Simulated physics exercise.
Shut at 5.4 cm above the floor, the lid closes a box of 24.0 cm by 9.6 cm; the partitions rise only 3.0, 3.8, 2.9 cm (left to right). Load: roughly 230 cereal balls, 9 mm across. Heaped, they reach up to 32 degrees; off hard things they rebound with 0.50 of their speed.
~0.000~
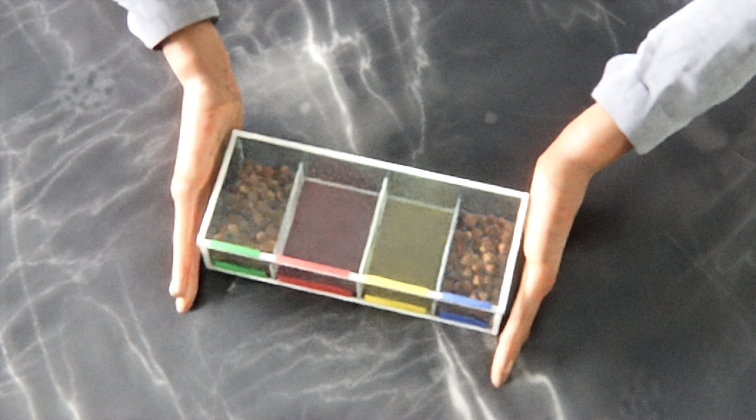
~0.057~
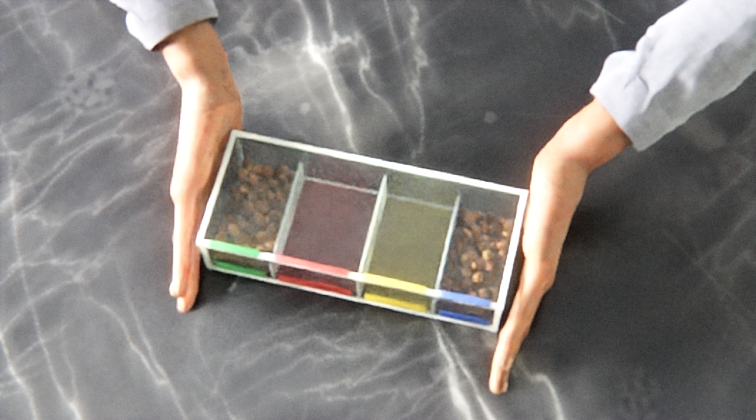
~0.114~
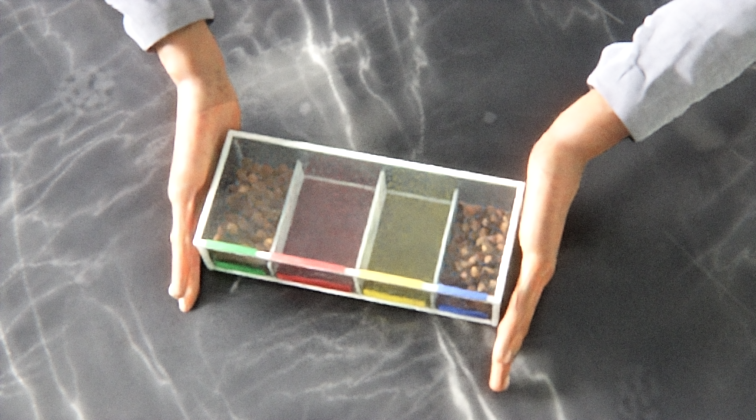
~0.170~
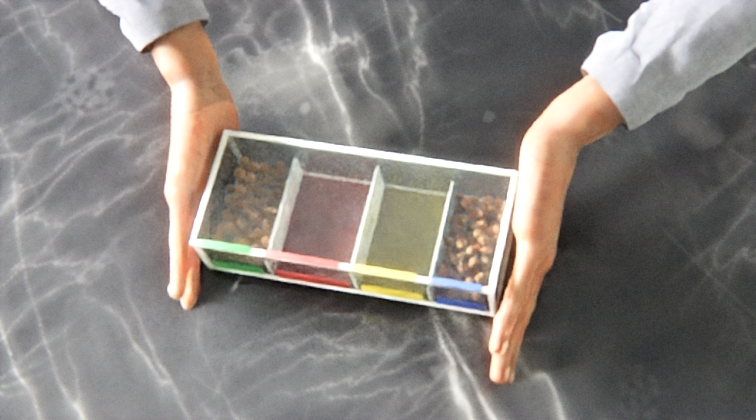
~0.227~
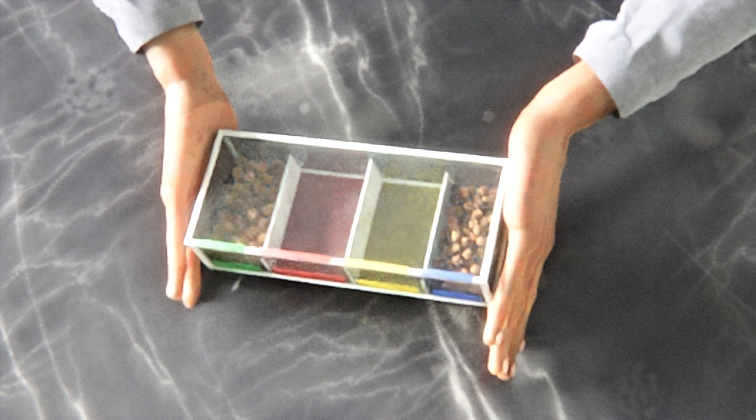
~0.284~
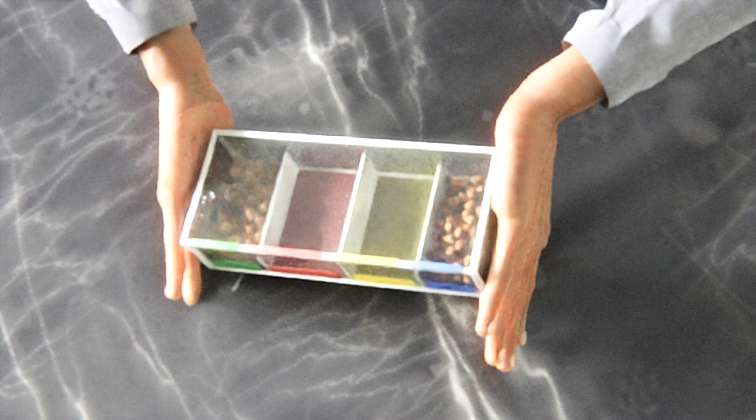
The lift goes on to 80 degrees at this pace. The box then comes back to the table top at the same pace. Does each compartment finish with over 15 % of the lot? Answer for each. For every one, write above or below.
Red below, blue above, green above, yellow below.
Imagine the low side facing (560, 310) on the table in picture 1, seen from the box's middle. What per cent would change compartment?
About 30 per cent.
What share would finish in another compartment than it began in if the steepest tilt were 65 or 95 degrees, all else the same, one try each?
Roughly 5 percent, then roughly 30 percent.
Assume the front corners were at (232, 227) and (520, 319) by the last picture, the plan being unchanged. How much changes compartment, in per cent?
In that case about 30 percent.
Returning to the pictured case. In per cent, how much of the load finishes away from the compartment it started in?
About 10 %.
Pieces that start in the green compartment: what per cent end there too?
Some 100 percent.
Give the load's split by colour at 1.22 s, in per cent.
Shares - red: 0; blue: 40; green: 60; yellow: 5.
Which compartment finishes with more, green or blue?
It's the green one that holds more.
After 1.22 s, tilt 80 degrees; blue 40 %, green 60 %, yellow 5 %.
After 1.84 s, tilt 35 degrees; blue 35 %, green 60 %, yellow 5 %.
Then, at 2.51 s, tilt 0 degrees; blue 35 %, green 60 %, yellow 5 %.
In the end, at 2.9 s, red 0 %, blue 35 %, green 60 %, yellow 5 %.
